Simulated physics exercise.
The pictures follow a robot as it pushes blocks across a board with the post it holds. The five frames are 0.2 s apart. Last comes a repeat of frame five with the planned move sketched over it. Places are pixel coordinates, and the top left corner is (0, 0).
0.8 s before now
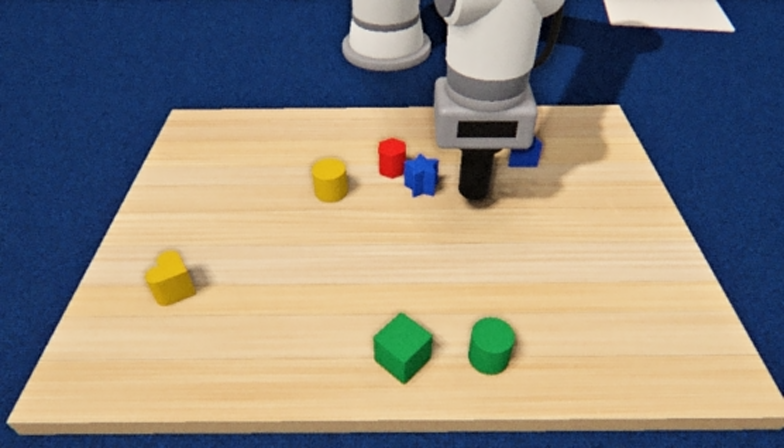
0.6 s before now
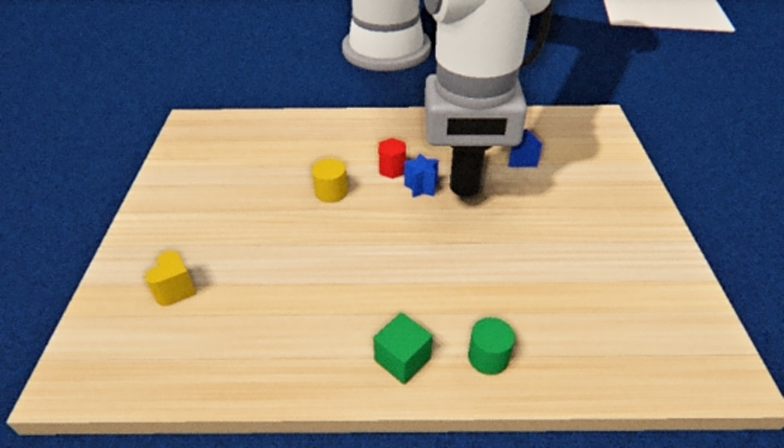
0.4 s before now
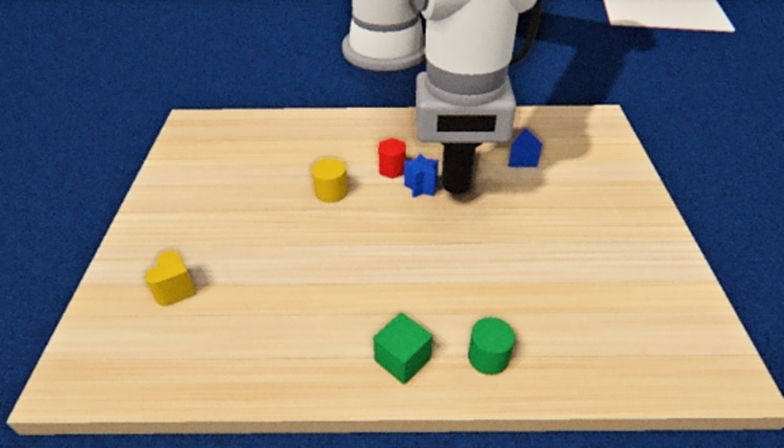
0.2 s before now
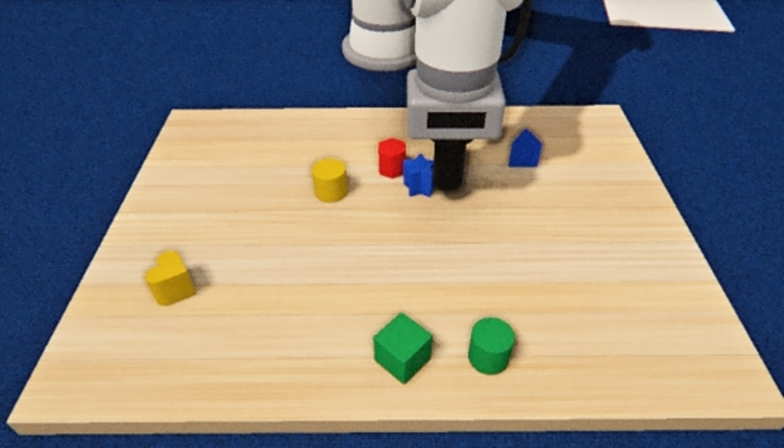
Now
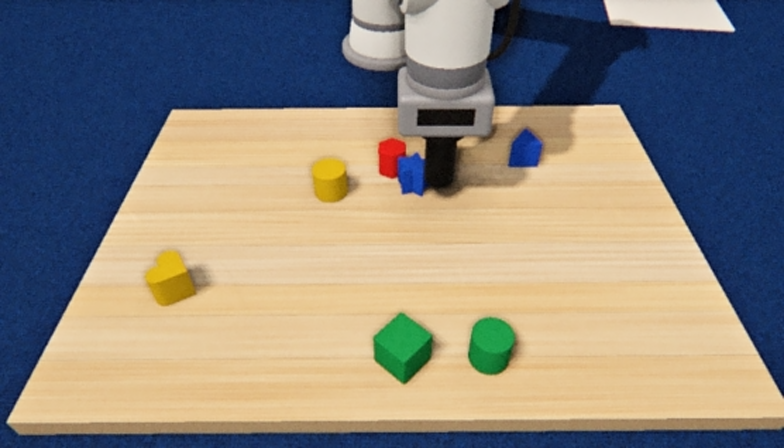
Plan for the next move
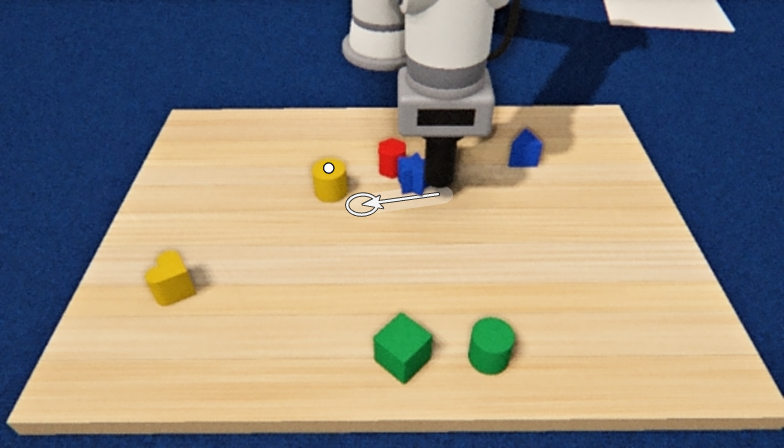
On a light wooden board over a blue surface, a robot arm holds a black post upright among small yellow, red, blue and green blocks. The arm moves the post slowly left until it meets the blue star-shaped block, then nudges that block slightly left, while the other blocks stay still.
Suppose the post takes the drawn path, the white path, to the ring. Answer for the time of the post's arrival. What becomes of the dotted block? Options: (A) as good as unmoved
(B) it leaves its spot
That would be A.
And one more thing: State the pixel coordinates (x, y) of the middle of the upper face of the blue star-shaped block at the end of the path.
About (374, 161).
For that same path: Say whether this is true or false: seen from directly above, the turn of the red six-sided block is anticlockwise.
It is false.
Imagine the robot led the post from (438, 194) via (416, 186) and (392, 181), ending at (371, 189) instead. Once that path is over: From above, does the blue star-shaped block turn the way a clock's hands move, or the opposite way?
Answer: With the clock.
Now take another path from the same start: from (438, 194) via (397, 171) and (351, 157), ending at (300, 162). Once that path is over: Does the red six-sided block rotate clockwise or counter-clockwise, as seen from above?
Twists clockwise.
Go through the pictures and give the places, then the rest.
Lower end of the post at (473, 192), tops of blocks, yellow disc at (329, 168), red six-sided block at (392, 146), blue star-shaped block at (422, 164), in the first frame.
Post at (465, 189), blocks as before, in the second frame.
Post at (456, 186), blocks as before, in the third frame.
Post at (447, 183), blocks as before, in the fourth frame.
Post at (439, 180), yellow disc at (329, 168), red six-sided block at (392, 146), blue star-shaped block at (415, 162), in the fifth frame.
The drawn path runs from (438, 194) directly to (362, 204); the dot is on the yellow disc.
On the path given first. Halfway along, post at (399, 185); red six-sided block at (387, 144), turned 30° clockwise; blue star-shaped block at (384, 161), turned 30° clockwise.
At the end, post at (361, 190); yellow disc not moved; red six-sided block at (387, 144), turned 30° clockwise; blue star-shaped block at (374, 161), turned 65° clockwise.
